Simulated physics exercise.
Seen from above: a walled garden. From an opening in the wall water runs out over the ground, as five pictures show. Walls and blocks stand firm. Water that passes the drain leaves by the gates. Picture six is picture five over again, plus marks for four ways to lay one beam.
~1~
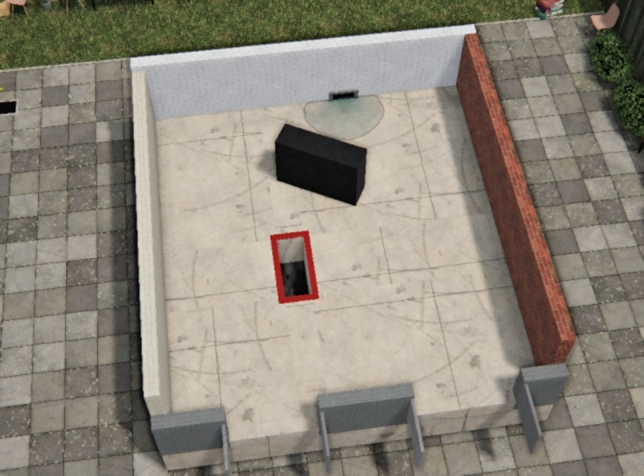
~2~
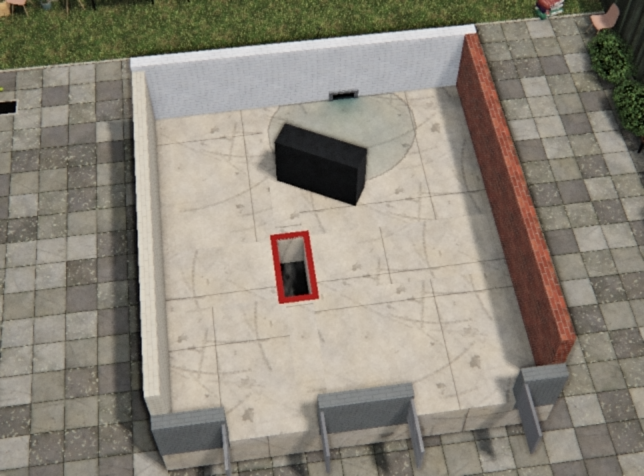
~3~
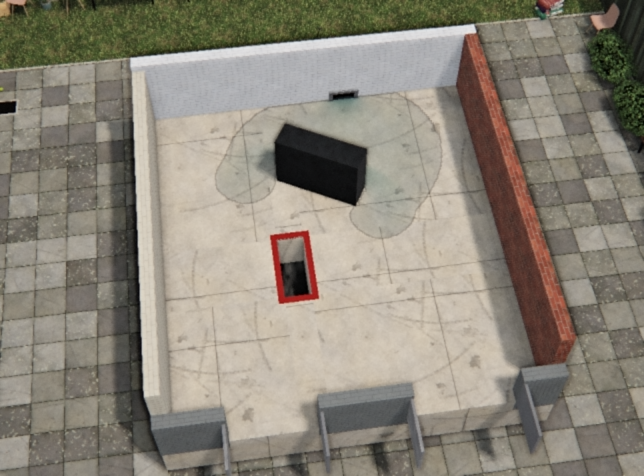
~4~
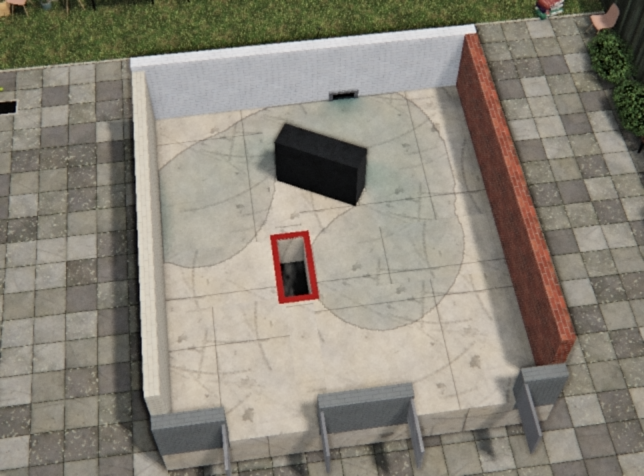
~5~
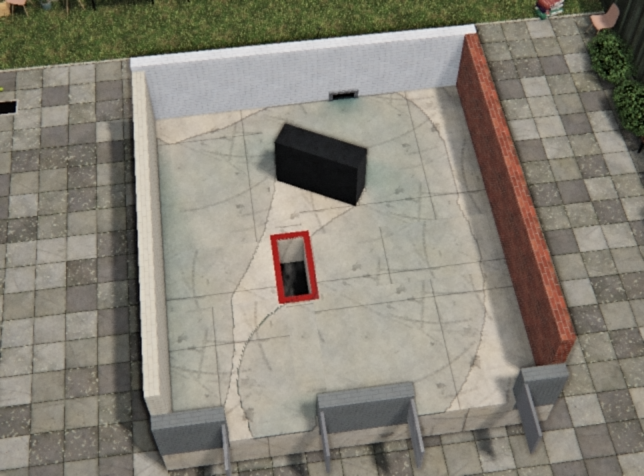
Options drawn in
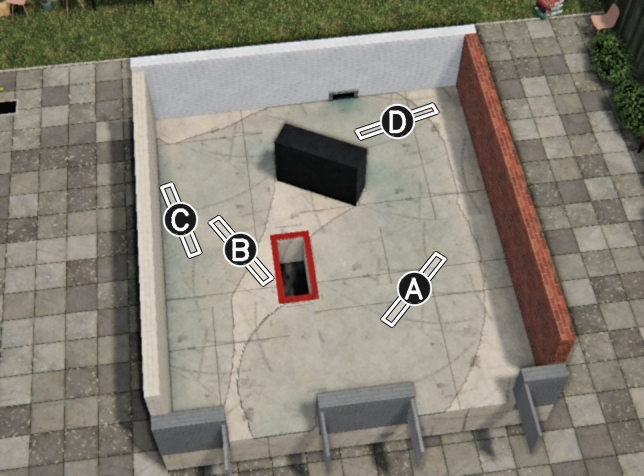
Water spreads in a thin, pale grey-green sheet from a small dark opening in the white back wall of a paved, walled yard, seen from high above by a still camera. A black block stands near the opening, a red-rimmed pit lies mid-floor, and a brick wall runs along the right. The sheet widens behind the block, rounds both sides in lobes, and covers most of the floor, reaching the pit and the front edge.
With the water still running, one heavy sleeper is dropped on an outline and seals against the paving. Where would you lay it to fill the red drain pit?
B works best here.
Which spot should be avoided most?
D it is.
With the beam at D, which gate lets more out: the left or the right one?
More leaves on the left.
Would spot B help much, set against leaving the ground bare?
Yes, by a good deal.
On the marked copy, A from (387, 322) to (440, 256); B from (214, 220) to (267, 281); C from (166, 185) to (194, 254); D from (358, 134) to (434, 108).
With A, about 5 % of the stream runs into the red drain pit, about 94 % out by the gates.
With B, about 10 % of the stream runs into the red drain pit, about 90 % out by the gates.
With C, about 6 % of the stream runs into the red drain pit, about 94 % out by the gates.
With D, about 2 % of the stream runs into the red drain pit, about 98 % out by the gates.
